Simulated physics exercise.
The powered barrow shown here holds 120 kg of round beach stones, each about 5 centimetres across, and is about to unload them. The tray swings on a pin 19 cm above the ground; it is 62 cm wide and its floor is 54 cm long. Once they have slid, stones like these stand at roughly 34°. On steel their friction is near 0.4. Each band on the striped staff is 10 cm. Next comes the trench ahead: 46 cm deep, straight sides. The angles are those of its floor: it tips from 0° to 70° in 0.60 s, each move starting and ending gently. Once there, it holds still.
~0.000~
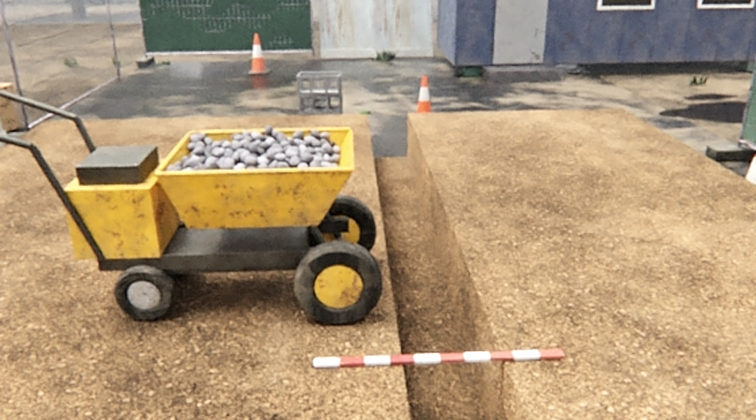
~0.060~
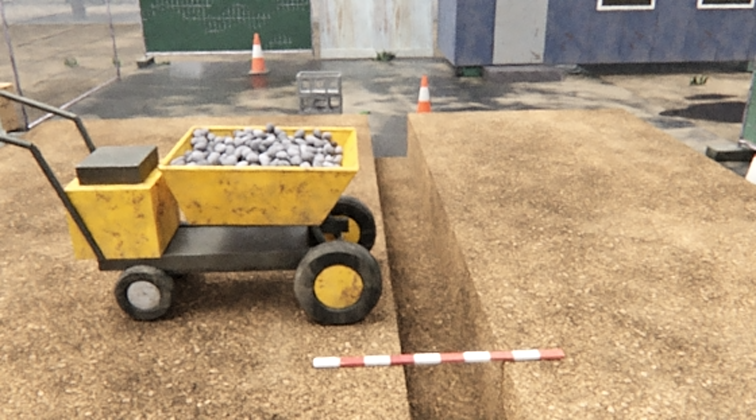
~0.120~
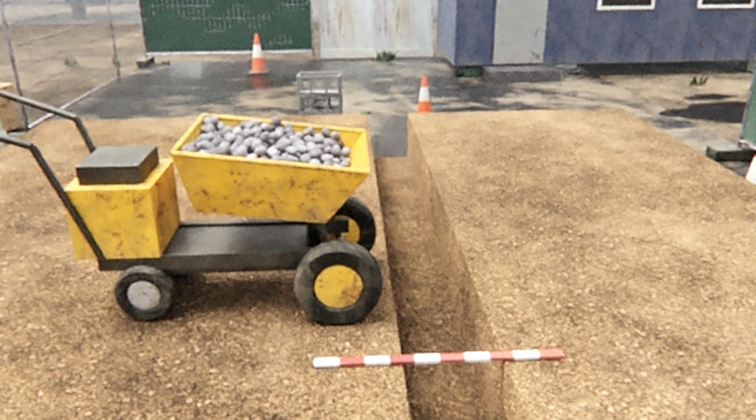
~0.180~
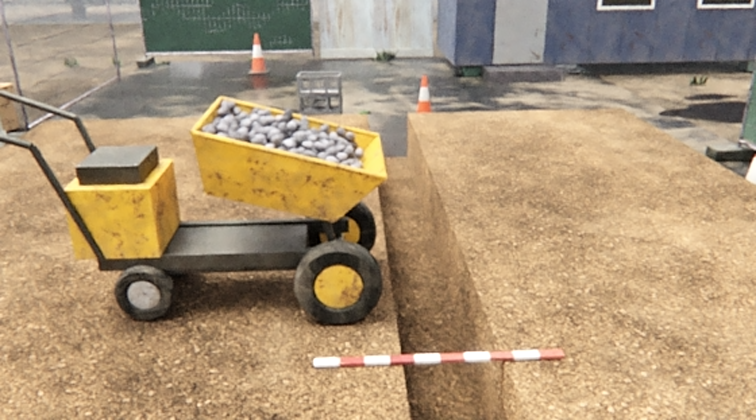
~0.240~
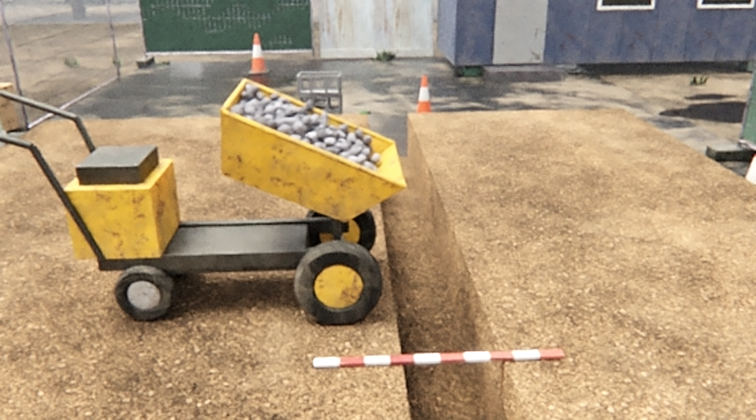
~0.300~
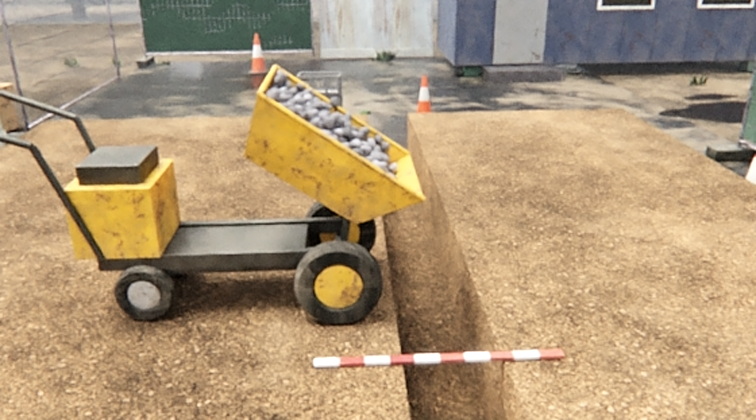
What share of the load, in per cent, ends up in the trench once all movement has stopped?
About 22 per cent.
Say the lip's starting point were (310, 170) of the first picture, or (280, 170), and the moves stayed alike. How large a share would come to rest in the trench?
Around 45 and then 75 percent.
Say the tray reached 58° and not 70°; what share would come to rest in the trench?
It would come to about 15 percent.
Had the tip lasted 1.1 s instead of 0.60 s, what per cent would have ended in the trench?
Close to 35 per cent then.
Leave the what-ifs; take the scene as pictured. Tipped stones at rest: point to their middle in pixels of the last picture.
Their centre sits close to (541, 279).
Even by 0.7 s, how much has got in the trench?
By that point it's something like 5 in a hundred.
After 0.4 s the floor is at 59°; 100 % in the tray; the foremost stones are at (439, 197).
After 0.7 s the floor is at 70°; 60 % in the tray, 5 % in the trench, 35 % past the trench; the foremost stones are at (541, 279).
After 1.0 s the floor is at 70°; 15 % in the tray, 5 % in the trench, 79 % past the trench; the foremost stones are at (743, 283).
After 3.0 s the floor is at 70°; 0 % in the tray, 22 % in the trench, 78 % past the trench; the foremost stones are past the picture's edge.
